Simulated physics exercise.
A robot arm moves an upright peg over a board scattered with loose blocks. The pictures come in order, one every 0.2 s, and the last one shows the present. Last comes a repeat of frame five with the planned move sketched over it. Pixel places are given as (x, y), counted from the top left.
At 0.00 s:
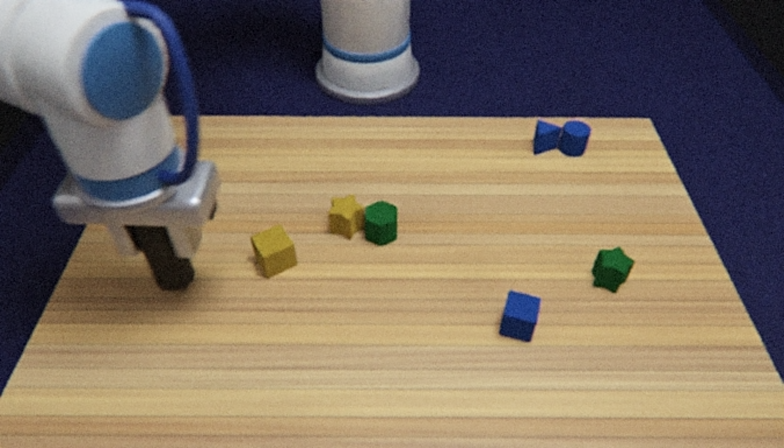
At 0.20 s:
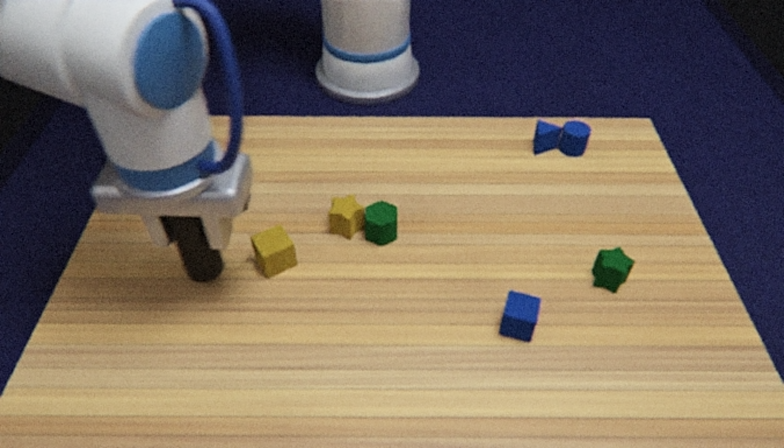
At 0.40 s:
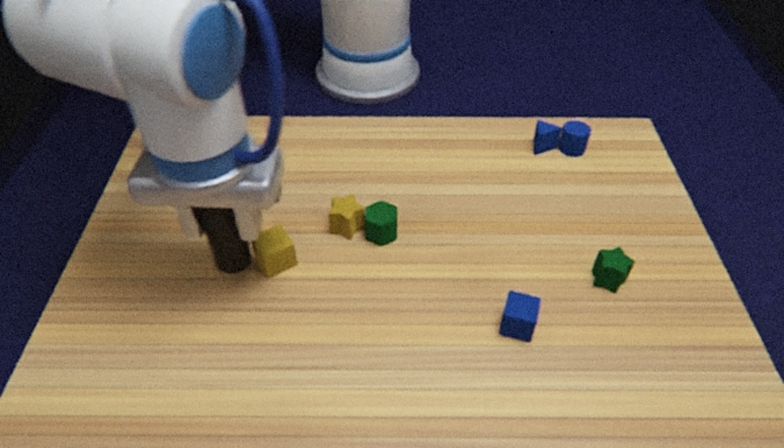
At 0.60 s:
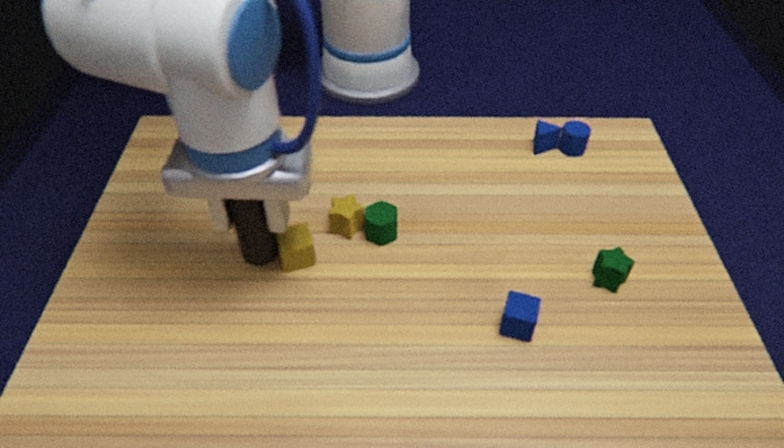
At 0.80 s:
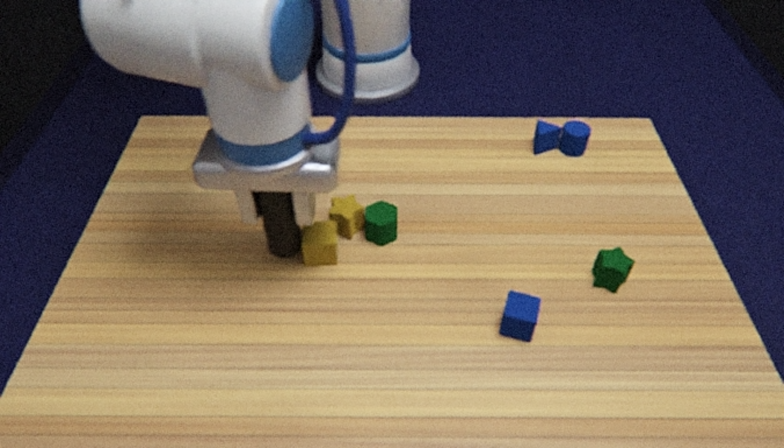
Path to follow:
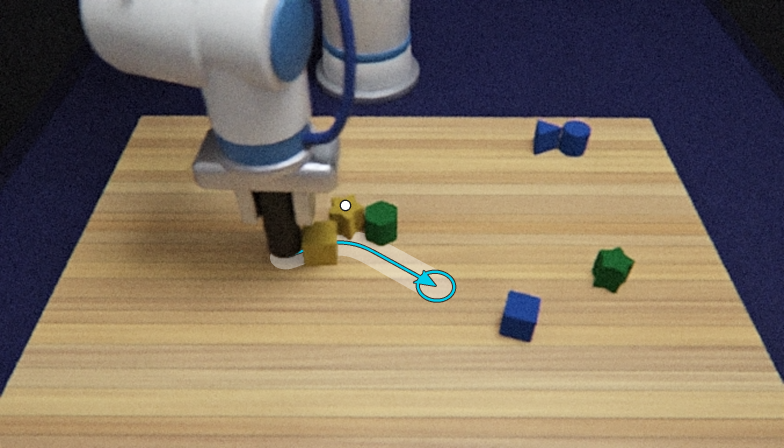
At first, a robot arm holds a dark upright peg left of a yellow cube on a wooden board scattered with yellow, green and blue blocks. The peg moves right to the cube, then pushes it a short way rightward, close to the yellow star, while the other blocks stay still.
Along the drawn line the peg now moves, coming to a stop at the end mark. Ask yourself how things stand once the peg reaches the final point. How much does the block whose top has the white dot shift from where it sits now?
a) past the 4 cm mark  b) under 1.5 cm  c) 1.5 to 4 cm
c (1.5 to 4 cm)
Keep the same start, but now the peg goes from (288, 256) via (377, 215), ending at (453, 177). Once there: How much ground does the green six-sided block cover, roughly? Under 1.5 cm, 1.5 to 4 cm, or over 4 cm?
That one ends up 1.5 to 4 cm from where it is now.
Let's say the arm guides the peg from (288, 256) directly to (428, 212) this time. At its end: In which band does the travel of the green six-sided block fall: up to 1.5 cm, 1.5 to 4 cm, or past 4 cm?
The answer will be the long band, over 4 cm.
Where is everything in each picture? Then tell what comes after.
Lower end of the peg at (176, 277), tops of blocks, yellow square piece at (272, 240), yellow star-shaped block at (345, 205), green six-sided block at (381, 212), blue square piece at (523, 305), in the first picture.
Peg at (206, 268), blocks as before, in the second picture.
Peg at (234, 260), blocks as before, in the third picture.
Peg at (261, 253), yellow square piece at (294, 236), in the fourth picture.
Peg at (286, 245), yellow square piece at (319, 232), yellow star-shaped block at (345, 205), green six-sided block at (381, 212), blue square piece at (523, 305), in the fifth picture.
The drawn path runs from (288, 256) through (341, 243) and (389, 260) to (436, 286); the dot is on the yellow star-shaped block.
The first path, step by step. One third of the way, peg at (340, 232); yellow square piece at (370, 232), turned 35° clockwise; yellow star-shaped block at (357, 199), turned 40° anticlockwise; green six-sided block at (388, 210).
Two thirds of the way, peg at (389, 250); yellow square piece at (422, 249), turned 25° clockwise; yellow star-shaped block at (361, 199), turned 65° anticlockwise; green six-sided block at (393, 209), turned 20° clockwise.
At the end, peg at (437, 276); yellow square piece at (475, 272); yellow star-shaped block at (361, 199), turned 65° anticlockwise; green six-sided block at (393, 209), turned 20° clockwise; blue square piece not moved.
